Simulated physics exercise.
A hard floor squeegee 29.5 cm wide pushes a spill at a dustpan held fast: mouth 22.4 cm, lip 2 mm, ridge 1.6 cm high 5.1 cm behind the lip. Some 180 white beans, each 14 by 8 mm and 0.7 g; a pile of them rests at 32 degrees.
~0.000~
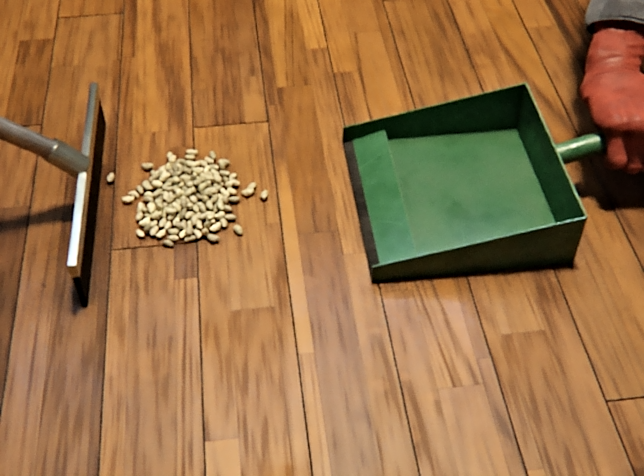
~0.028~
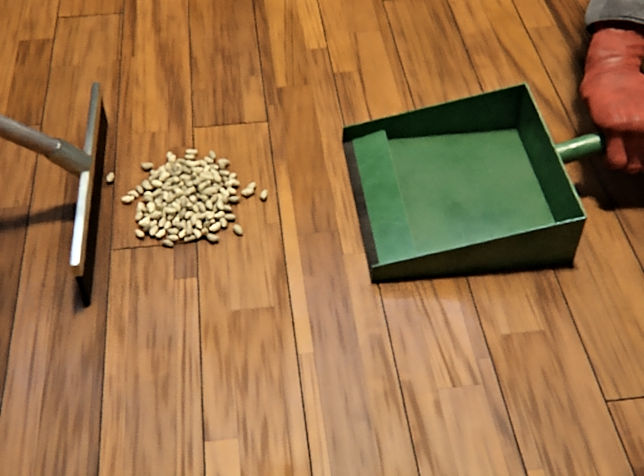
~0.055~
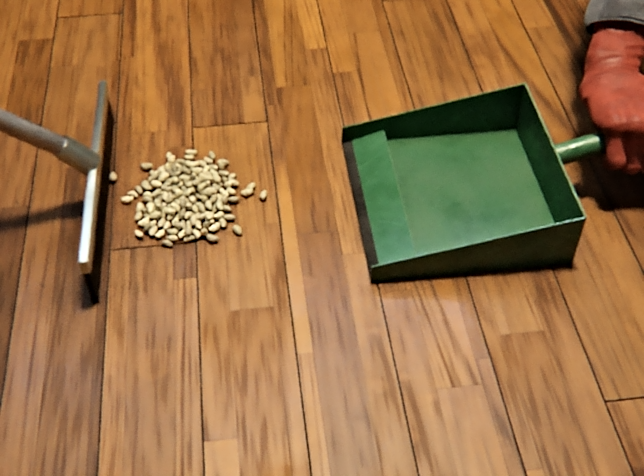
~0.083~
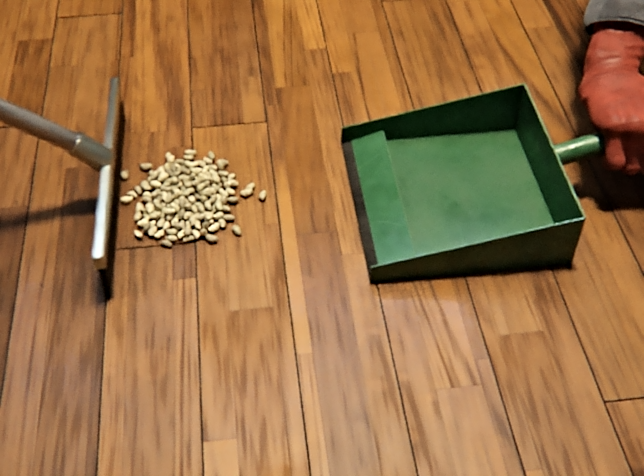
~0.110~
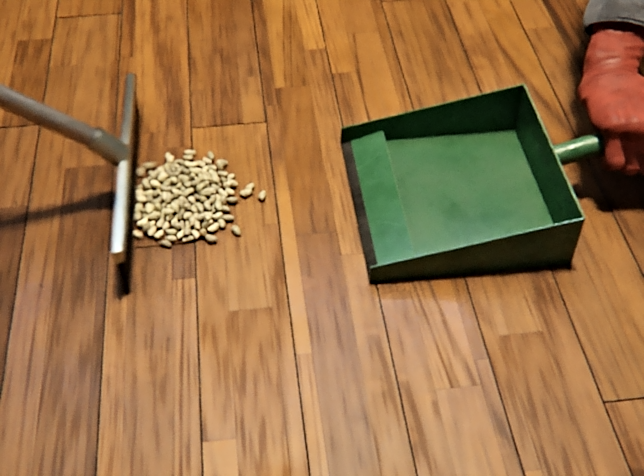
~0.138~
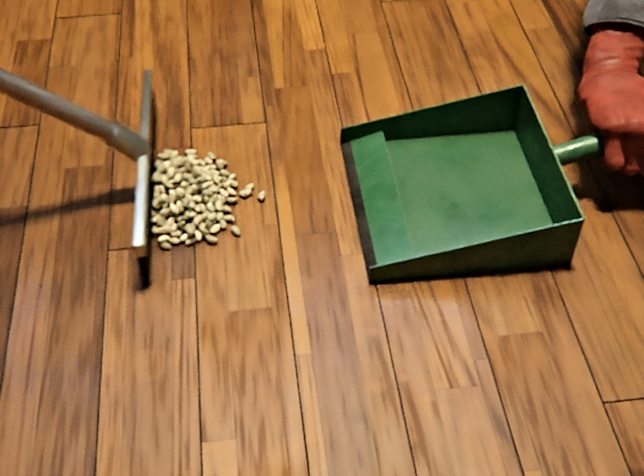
A squeegee slides right across the wooden floor and pushes into a pile of white beans.
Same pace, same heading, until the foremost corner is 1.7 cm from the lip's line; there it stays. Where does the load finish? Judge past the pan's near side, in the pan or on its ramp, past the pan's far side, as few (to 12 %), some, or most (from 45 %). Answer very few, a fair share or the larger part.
Near side: Very few, pan: A fair share, far side: A fair share.
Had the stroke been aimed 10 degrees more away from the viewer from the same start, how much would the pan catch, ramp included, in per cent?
It would be near 25 per cent.
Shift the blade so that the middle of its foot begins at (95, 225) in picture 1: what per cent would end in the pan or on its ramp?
About 45 per cent.
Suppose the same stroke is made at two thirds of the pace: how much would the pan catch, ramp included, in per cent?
Then about 40 per cent.
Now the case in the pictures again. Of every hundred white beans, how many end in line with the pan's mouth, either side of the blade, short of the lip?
Roughly 35 per cent.
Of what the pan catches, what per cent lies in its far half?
Some 80 per cent.
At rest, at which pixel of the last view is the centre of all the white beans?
Around (359, 170).
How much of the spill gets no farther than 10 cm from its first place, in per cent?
About 0 per cent.
After 0.28 s, middle of the blade 12 cm from the lip; 0 % over the lip, far side 15 %, near side 0 %.
Then, at 0.38 s, middle of the blade 5 cm from the lip; 0 % over the lip, far side 25 %, near side 0 %.
After 0.61 s, middle of the blade 2 cm from the lip; 40 % over the lip, far side 25 %, near side 0 %.
By 2.9 s all is still; near side 0 %, pan 40 %, far side 25 %, in front of the lip or behind the blade 35 %.
